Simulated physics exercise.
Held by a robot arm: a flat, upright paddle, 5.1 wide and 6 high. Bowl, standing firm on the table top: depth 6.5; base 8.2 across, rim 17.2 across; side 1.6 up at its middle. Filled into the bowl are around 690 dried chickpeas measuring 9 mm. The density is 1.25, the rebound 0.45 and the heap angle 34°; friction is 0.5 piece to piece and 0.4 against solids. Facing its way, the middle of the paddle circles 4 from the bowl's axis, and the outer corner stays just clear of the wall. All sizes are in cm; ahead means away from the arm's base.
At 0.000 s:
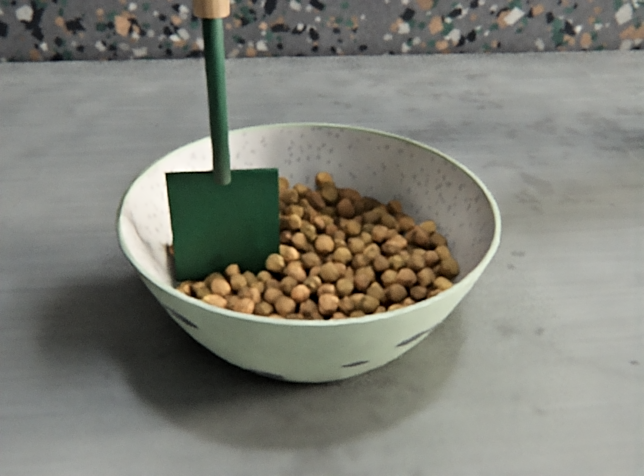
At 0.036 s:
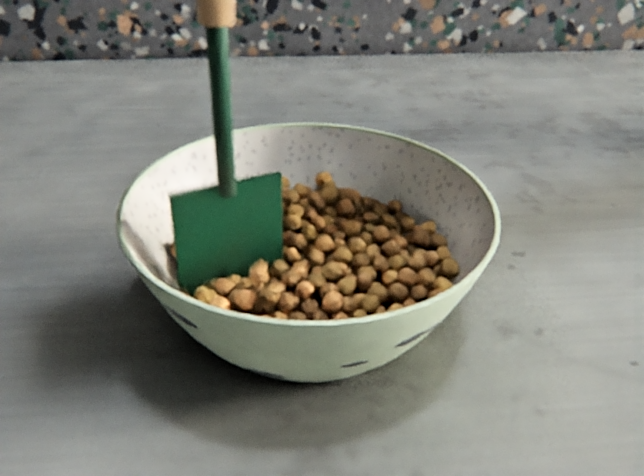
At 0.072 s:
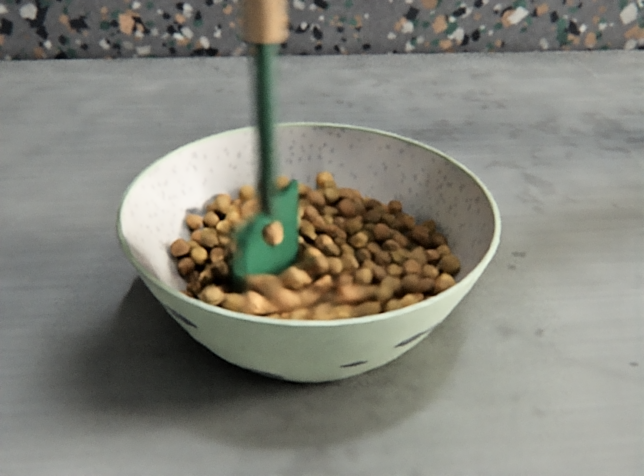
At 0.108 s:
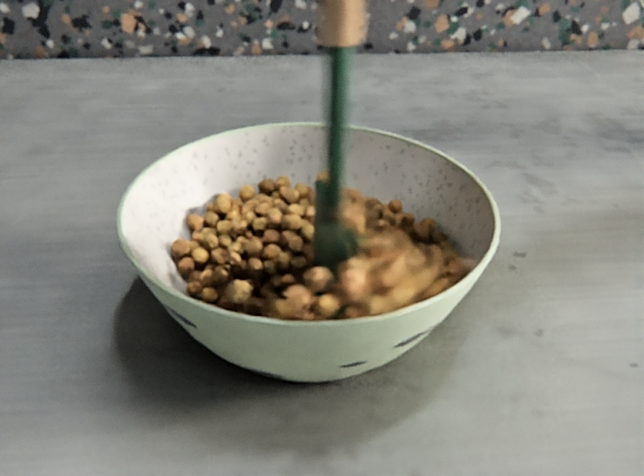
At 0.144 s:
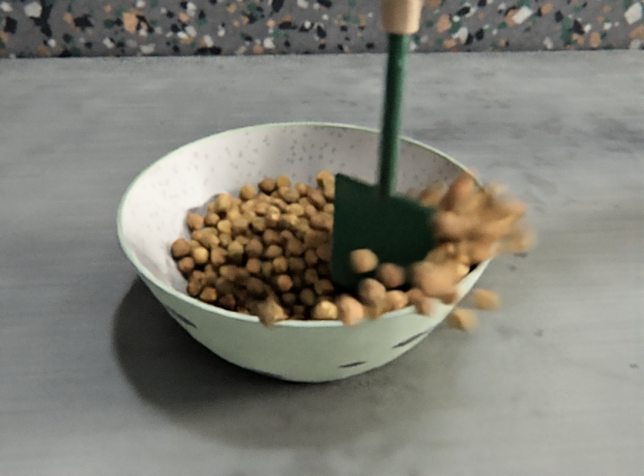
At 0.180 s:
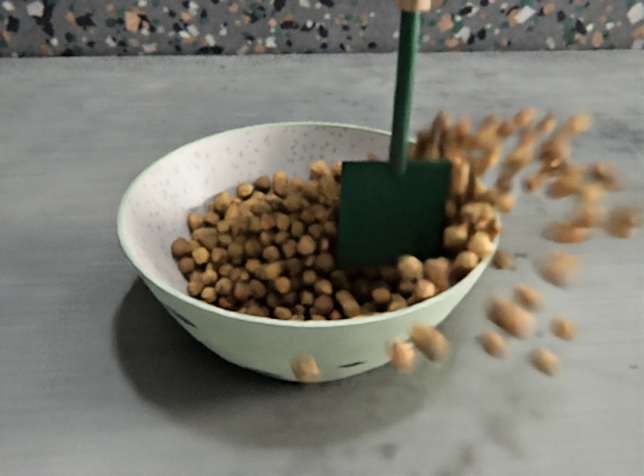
At first, a green paddle stands upright at the left side of a pale bowl of dried chickpeas. It then sweeps through the near part of the heap toward the right, turning as it goes and pushing chickpeas ahead of it. Finally, many chickpeas fly over the right rim, scattering through the air.
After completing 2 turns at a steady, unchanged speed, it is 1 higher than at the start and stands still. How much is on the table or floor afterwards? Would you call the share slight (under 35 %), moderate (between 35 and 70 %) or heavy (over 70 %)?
I would call it moderate.
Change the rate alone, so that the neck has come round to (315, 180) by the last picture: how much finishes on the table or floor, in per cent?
It works out to roughly 15 percent.
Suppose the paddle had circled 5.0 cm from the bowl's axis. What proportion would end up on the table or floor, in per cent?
That would come to roughly 0 percent.
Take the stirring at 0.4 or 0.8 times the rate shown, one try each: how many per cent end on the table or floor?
First try close to 10, second close to 35, in per cent.
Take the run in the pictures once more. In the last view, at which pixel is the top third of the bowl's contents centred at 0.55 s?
Centre estimate: (358, 251).
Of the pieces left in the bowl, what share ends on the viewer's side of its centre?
I'd say around 50 per cent.
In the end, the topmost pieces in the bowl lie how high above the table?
About 5.0 centimetres.
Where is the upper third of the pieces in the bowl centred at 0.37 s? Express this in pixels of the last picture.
Upper-third centre: Approx. (220, 277) px.
After 0.37 s, 26° round, highest piece 11 above the table; 484 in the bowl, 92 on the table or floor, 116 in flight or on the tool.
After 0.55 s, 234° round, highest piece 10 above the table; 413 in the bowl, 243 on the table or floor, 36 in flight or on the tool.
After 0.85 s, 0° round, highest piece 5 above the table; 401 in the bowl, 289 on the table or floor, 2 in flight or on the tool.
After 1.55 s, 0° round, highest piece 5 above the table; 401 in the bowl, 291 on the table or floor.
In the end, 401 in the bowl, 291 on the table or floor. That is 42 % on the table or floor.
